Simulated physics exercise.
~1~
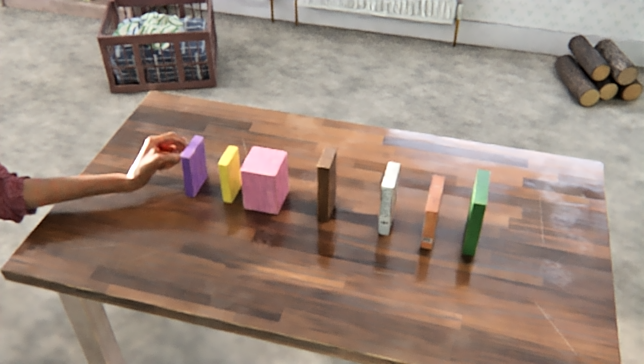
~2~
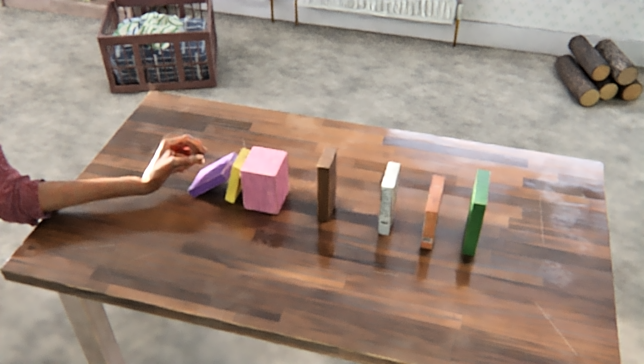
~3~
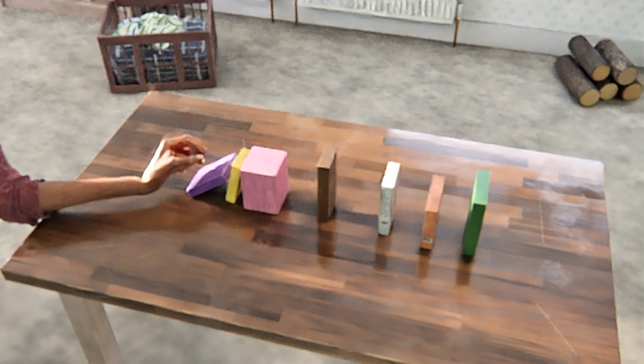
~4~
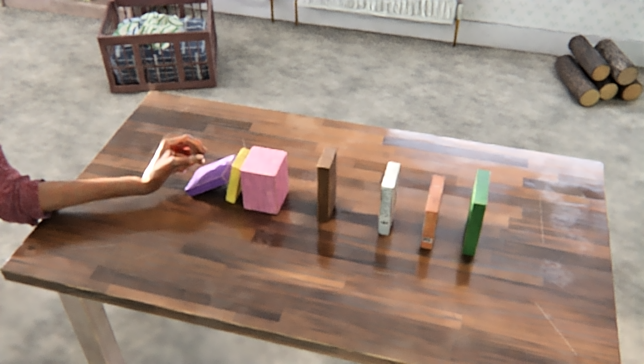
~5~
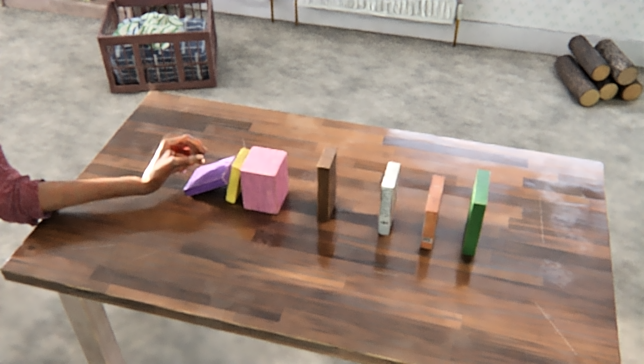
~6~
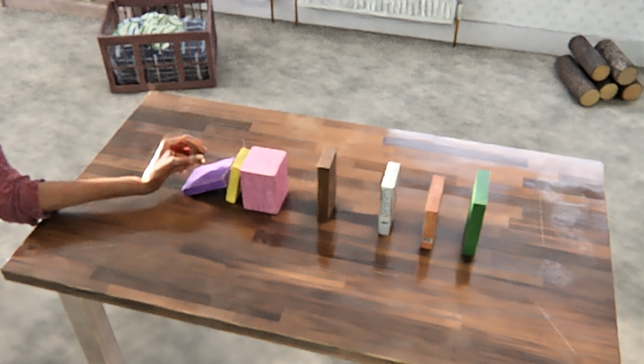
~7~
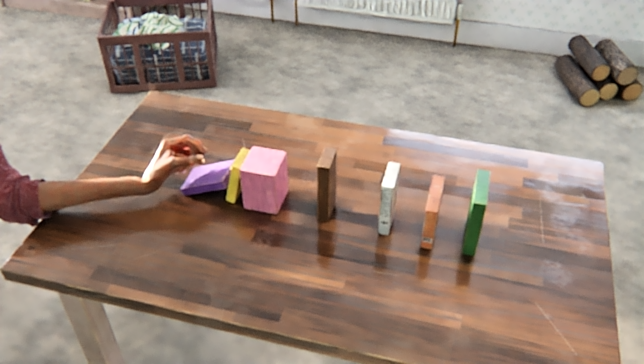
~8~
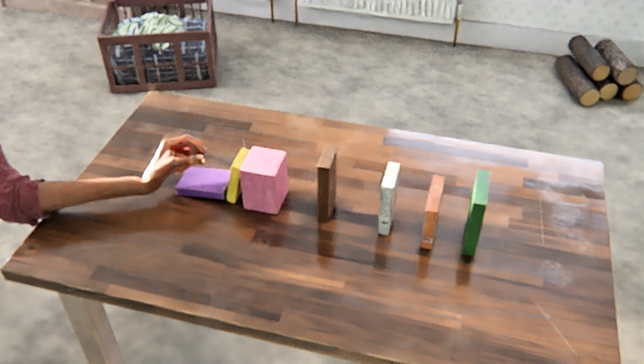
On a wooden table, a hand tipped the purple block right into the yellow board, which leaned against the pink block. The purple one slid down onto its side, while the pink block and the brown, white, orange and green pieces beyond stayed standing.
